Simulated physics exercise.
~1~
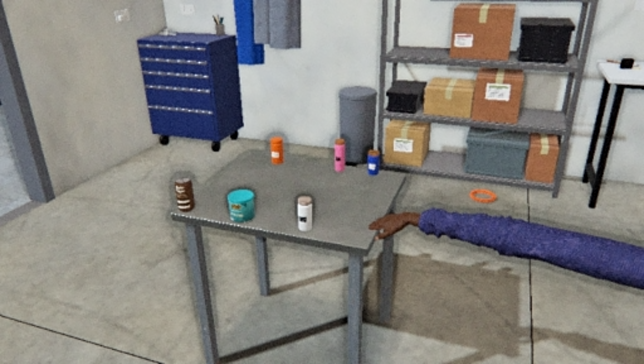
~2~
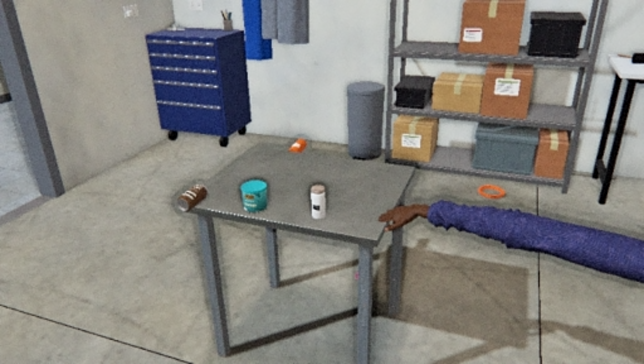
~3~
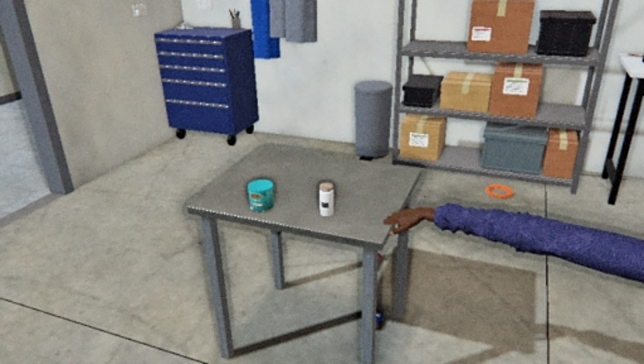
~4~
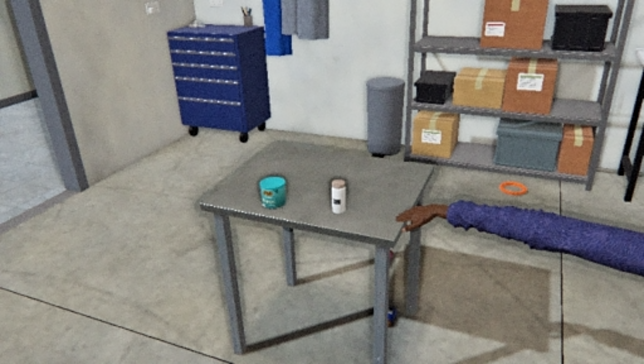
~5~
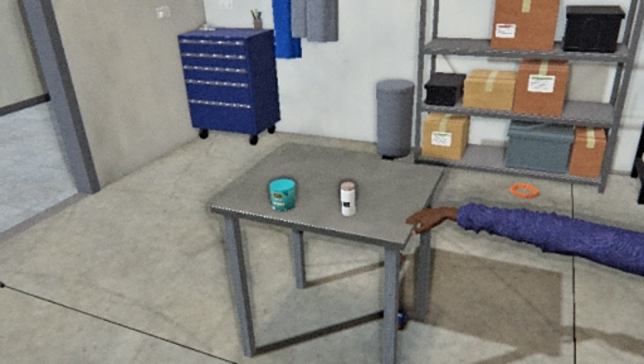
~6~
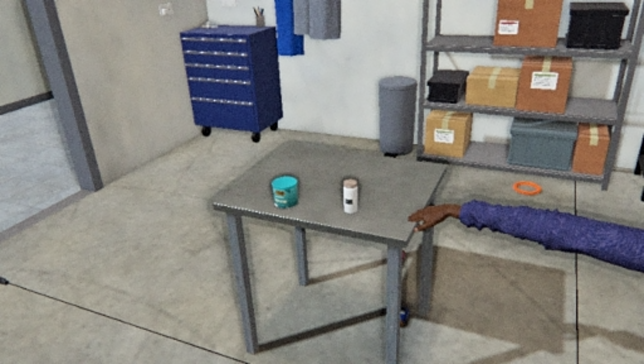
In a garage-like room with a blue drawer cabinet and shelves of boxes, a sleeved arm reaches in from the right, its hand at the corner of a small grey table holding six containers. The pink and blue shakers soon disappear from the tabletop, while the orange shaker and the brown can lie on their sides at its edges. Then those two are gone from the top as well, and the blue shaker lies on the floor beneath. The white shaker, shifted slightly, and the turquoise tin stay upright on the table, the hand still at its corner.
